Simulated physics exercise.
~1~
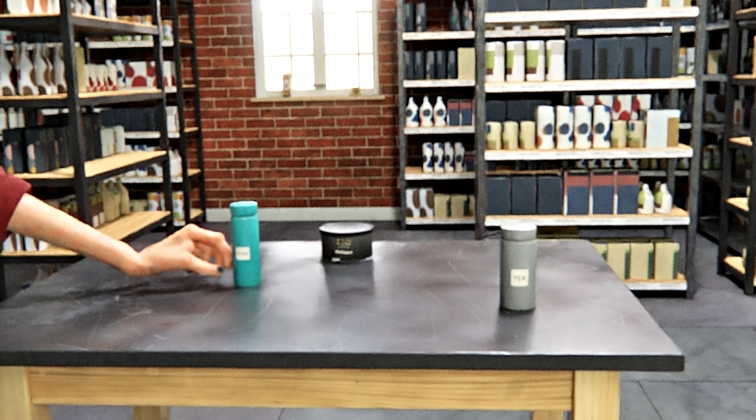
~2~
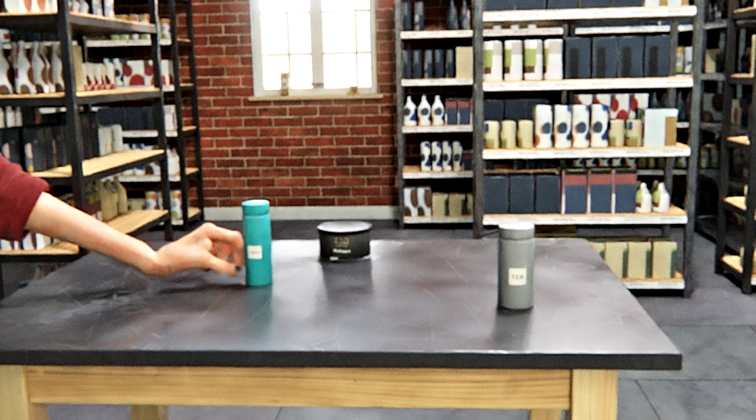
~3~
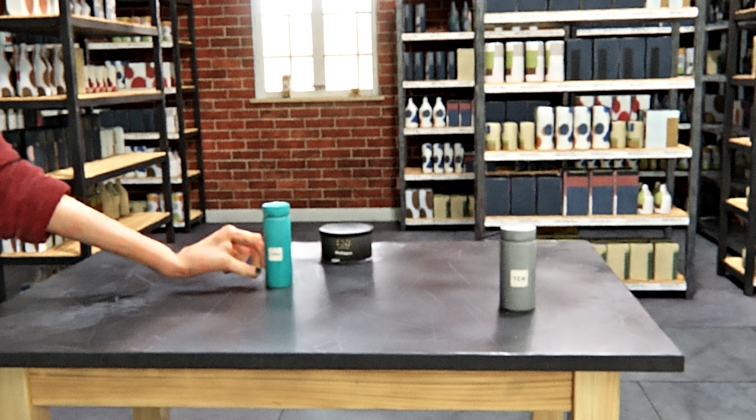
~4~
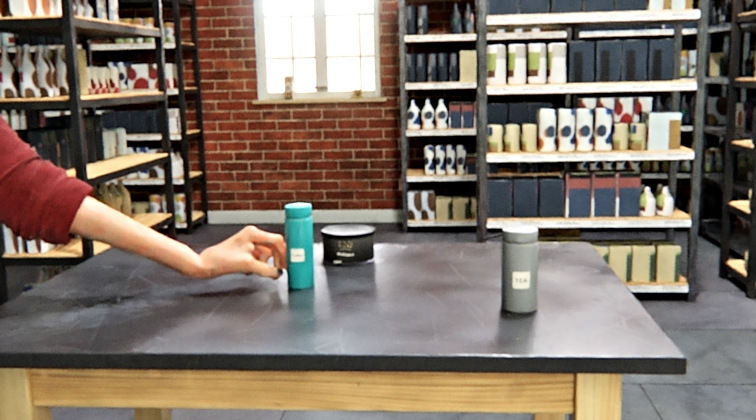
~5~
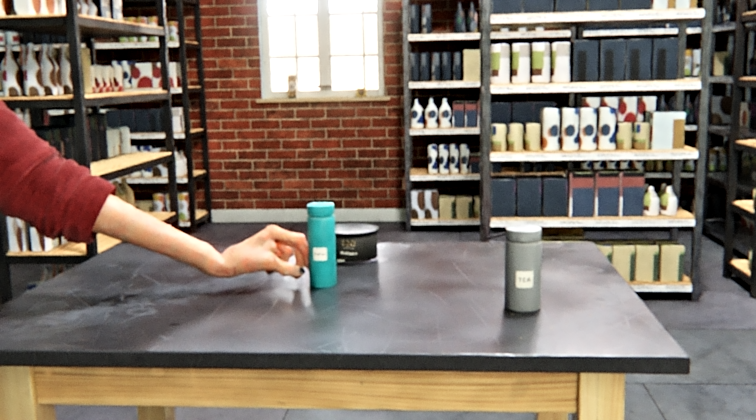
A turquoise shaker slid steadily to the right across a dark tabletop as a hand in a red sleeve pushed it from the left, ending upright, partly in front of a black tub, while a grey shaker stood untouched farther right.
